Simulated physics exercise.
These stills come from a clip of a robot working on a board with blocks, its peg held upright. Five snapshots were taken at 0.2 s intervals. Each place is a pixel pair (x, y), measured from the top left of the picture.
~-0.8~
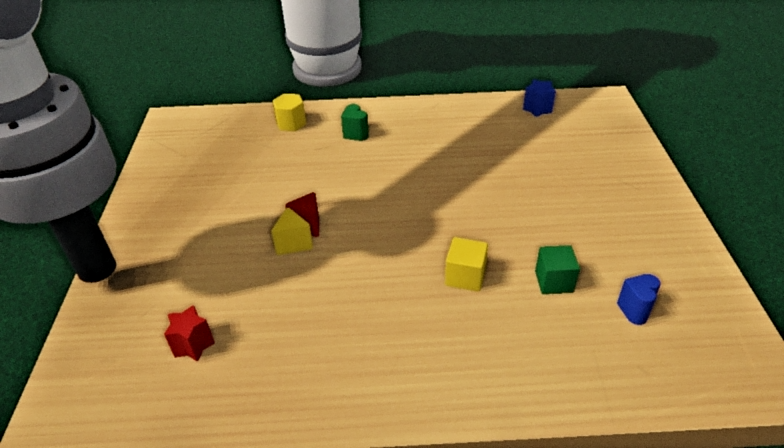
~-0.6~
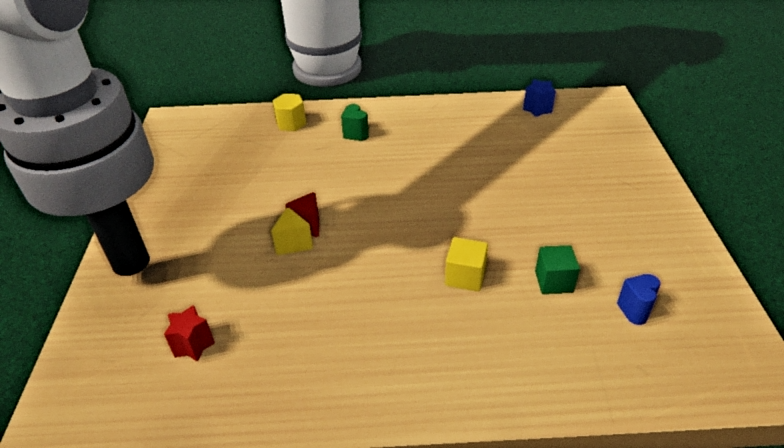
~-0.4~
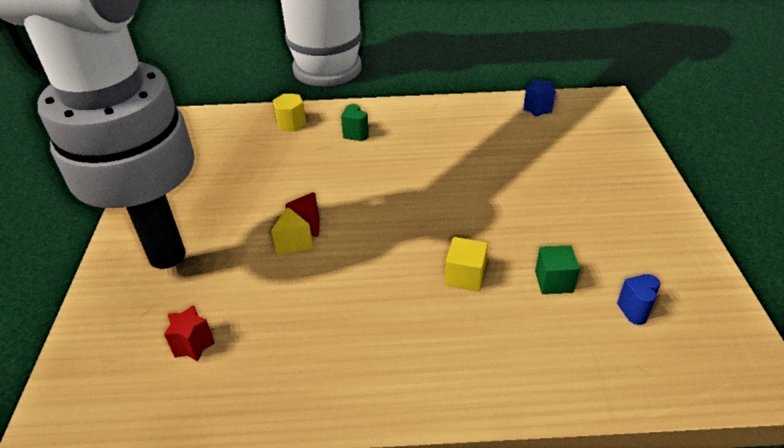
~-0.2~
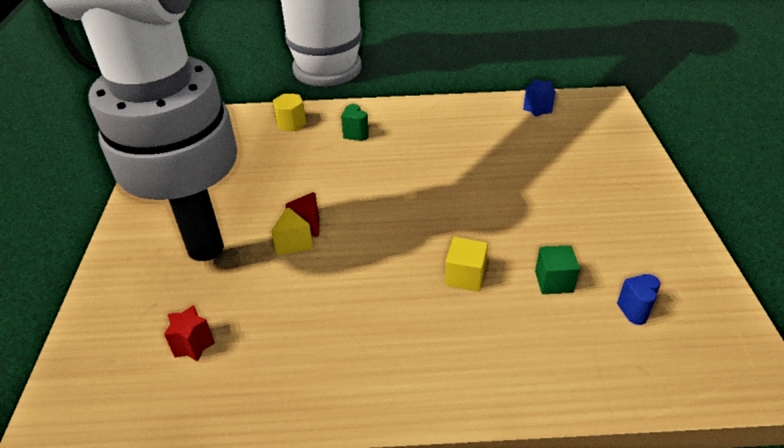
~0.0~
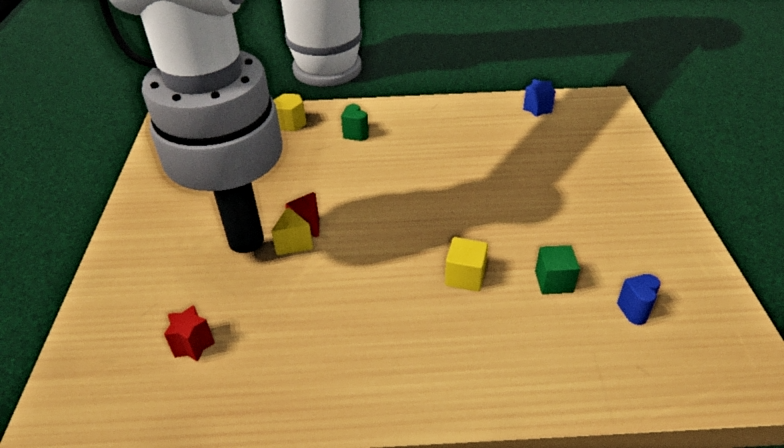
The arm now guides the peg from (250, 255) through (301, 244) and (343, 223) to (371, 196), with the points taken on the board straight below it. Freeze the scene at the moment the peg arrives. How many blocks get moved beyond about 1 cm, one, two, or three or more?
Blocks moved: Two.
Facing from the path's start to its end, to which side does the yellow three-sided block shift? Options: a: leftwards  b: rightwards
I'll go with b - rightwards.
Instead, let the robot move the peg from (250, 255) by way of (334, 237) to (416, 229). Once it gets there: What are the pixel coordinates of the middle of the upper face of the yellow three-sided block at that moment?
I predict (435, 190).
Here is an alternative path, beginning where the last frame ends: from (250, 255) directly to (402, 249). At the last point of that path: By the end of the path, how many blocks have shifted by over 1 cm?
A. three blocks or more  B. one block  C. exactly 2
The one that fits is B, one block.
The first path, step by step. One third of the way, peg at (299, 229); yellow three-sided block at (325, 210), turned 50° anticlockwise; red three-sided block at (314, 196), turned 30° anticlockwise.
Two thirds of the way, peg at (342, 209); yellow three-sided block at (368, 192), turned 35° anticlockwise; red three-sided block at (324, 185), turned 80° anticlockwise.
At the end, peg at (371, 182); yellow three-sided block at (396, 178), turned 15° clockwise; red three-sided block at (324, 185), turned 80° anticlockwise.
